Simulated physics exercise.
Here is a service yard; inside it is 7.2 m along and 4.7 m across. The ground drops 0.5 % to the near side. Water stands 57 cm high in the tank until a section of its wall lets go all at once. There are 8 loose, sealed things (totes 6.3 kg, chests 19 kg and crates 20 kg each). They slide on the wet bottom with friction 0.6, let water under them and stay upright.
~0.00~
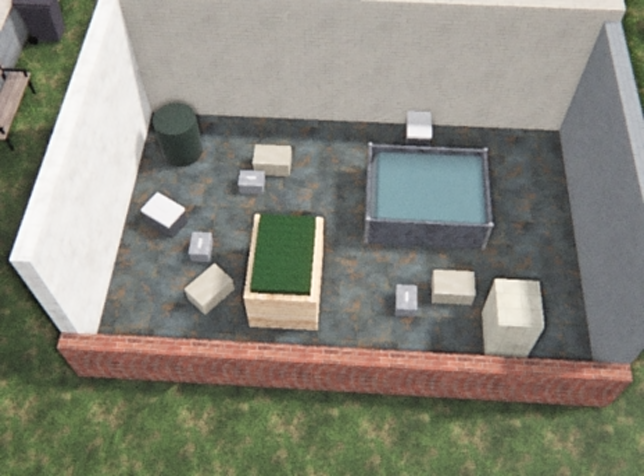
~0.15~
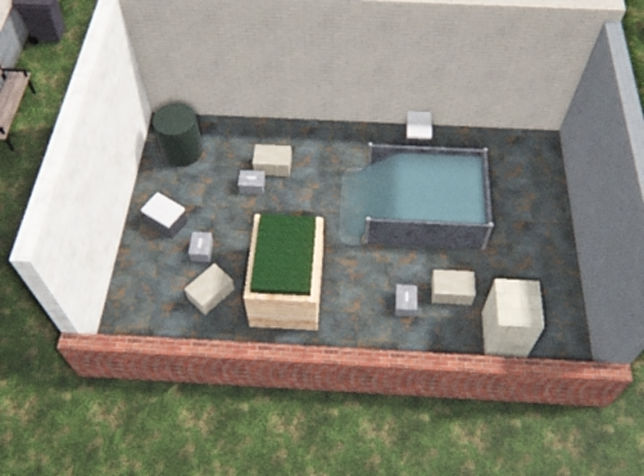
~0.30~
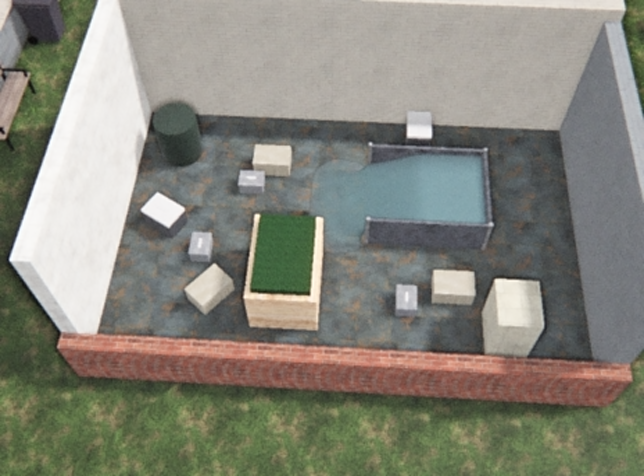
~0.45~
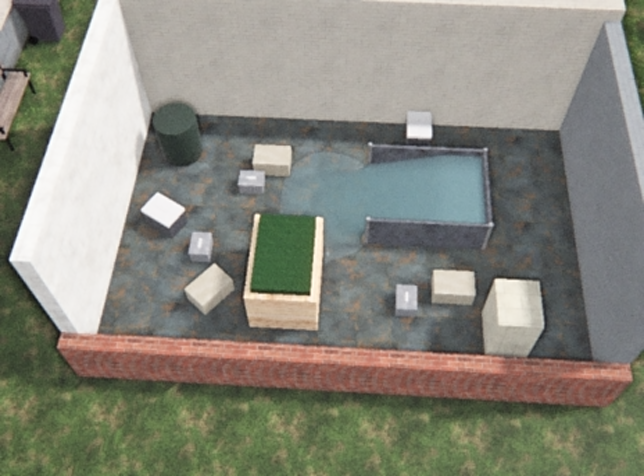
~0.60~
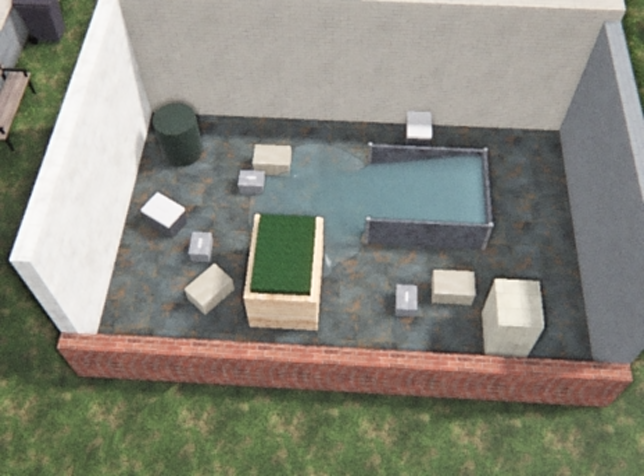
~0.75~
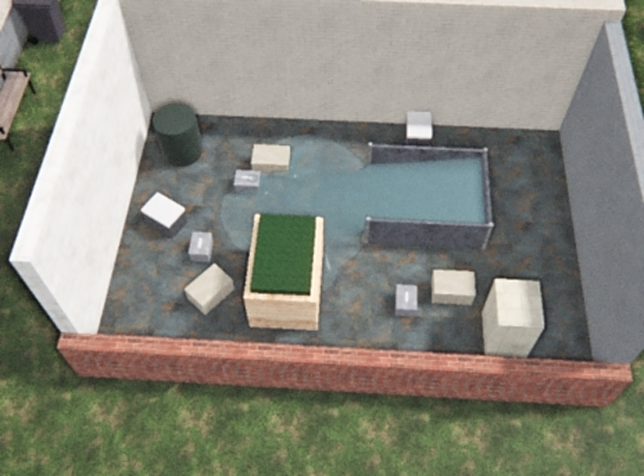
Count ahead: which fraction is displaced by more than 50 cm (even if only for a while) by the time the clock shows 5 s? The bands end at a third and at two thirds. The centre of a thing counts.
Share: Between one and two thirds.
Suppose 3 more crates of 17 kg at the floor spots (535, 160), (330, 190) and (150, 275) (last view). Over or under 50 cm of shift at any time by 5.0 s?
In turn: Under, more, past it.
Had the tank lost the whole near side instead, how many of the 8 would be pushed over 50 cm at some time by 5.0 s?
Then 2.
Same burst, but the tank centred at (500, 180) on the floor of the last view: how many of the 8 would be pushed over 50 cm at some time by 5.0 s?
Then 5.
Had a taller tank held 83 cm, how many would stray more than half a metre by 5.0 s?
In that case 4 of them.
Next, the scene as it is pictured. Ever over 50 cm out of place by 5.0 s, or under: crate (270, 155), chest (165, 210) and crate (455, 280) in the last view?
In that order: Past it, over, under.
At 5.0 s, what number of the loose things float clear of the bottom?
At that moment 3.
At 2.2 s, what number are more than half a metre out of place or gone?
By then 4.
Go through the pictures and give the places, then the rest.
The first picture shows a tote at (251, 178) rests on the ground; a crate at (272, 155), on the bottom; 2.4 m2 under water; 0 of 8 have shifted.
The second picture shows a tote at (251, 178) rests on the ground; a crate at (272, 155), on the bottom; water covers 3.1 m2; 0 of 8 have shifted.
The third picture shows a tote at (251, 178) rests on the ground; a crate at (272, 155) rests on the ground; water covers 4.0 m2; 0 of 8 have shifted.
The fourth picture shows a tote at (251, 178) rests on the ground; a crate at (272, 155), on the bottom; 5.0 m2 under water; 0 of 8 have shifted.
The fifth picture shows a tote at (251, 178) rests on the ground; a crate at (272, 155) rests on the ground; water covers 5.9 m2; 0 of 8 have shifted.
The sixth picture shows a tote at (247, 178), on the bottom, 7 cm from its start; a crate at (271, 154) rests on the ground; water covers 6.8 m2; 1 of 8 have shifted.
After 1.1 s 1 of 8 are over 50 cm from their spots; 0 afloat.
After 2.2 s 4 of 8 are over 50 cm from their spots; 3 afloat.
After 3.5 s 4 of 8 are over 50 cm from their spots; 4 afloat.
After 5.0 s 4 of 8 are over 50 cm from their spots, and 4 have been at some point; 3 afloat.
